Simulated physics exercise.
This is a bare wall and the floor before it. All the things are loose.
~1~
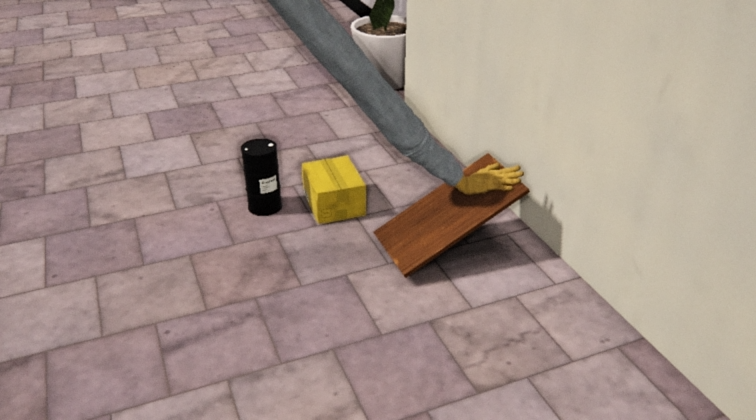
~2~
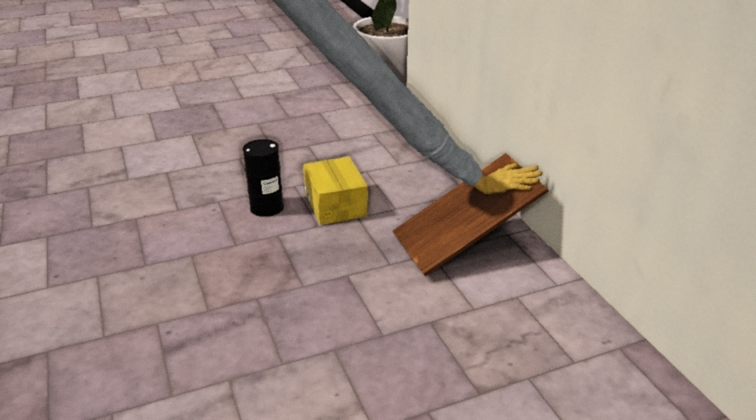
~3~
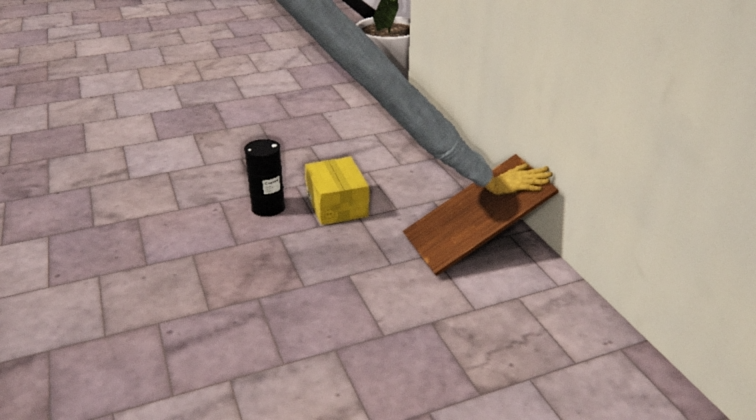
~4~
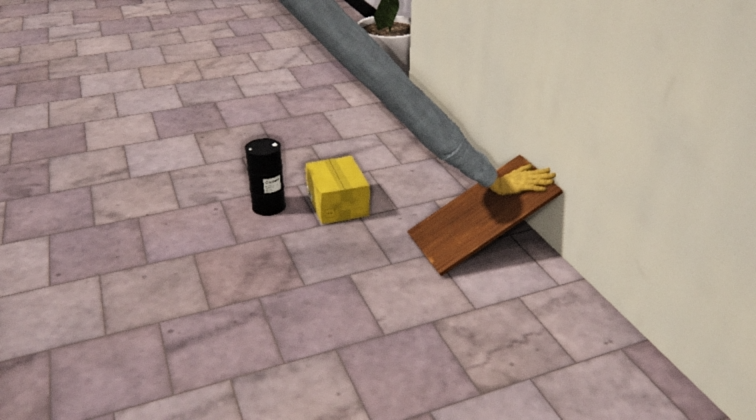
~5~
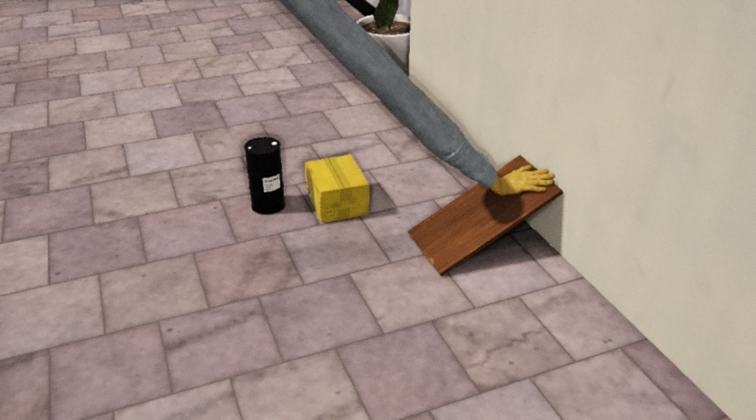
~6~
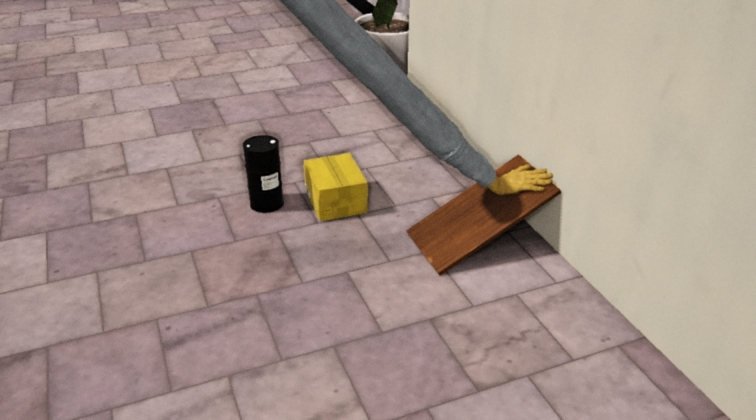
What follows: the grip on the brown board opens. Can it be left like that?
It slips out.
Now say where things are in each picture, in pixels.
Not yet at the wall; brown board (449, 213); black canister (262, 178), in the first frame.
Not yet at the wall; brown board (467, 212); black canister (264, 178), in the second frame.
Not yet at the wall; brown board (478, 212); black canister (265, 178), in the third frame.
Not yet at the wall; brown board (482, 213); black canister (266, 177), in the fourth frame.
Propped up under the hand; brown board (482, 213); black canister (265, 176), in the fifth frame.
Propped up under the hand; brown board (481, 212); black canister (264, 174), in the sixth frame.
Then, 0.30 s on from there, brown board leaning 18° more than when let go near (474, 231).
Then, 0.40 s on from there, brown board leaning 28° more than when let go near (472, 236).
Then, 0.60 s on from there, brown board leaning 27° more than when let go near (471, 240).
Then, 2.40 s on from there, brown board resting near (471, 240).
In the end, moved from the start, brown board; the other 2 unmoved. At the end, from the last picture's camera, brown board near (471, 240). The board gives way.
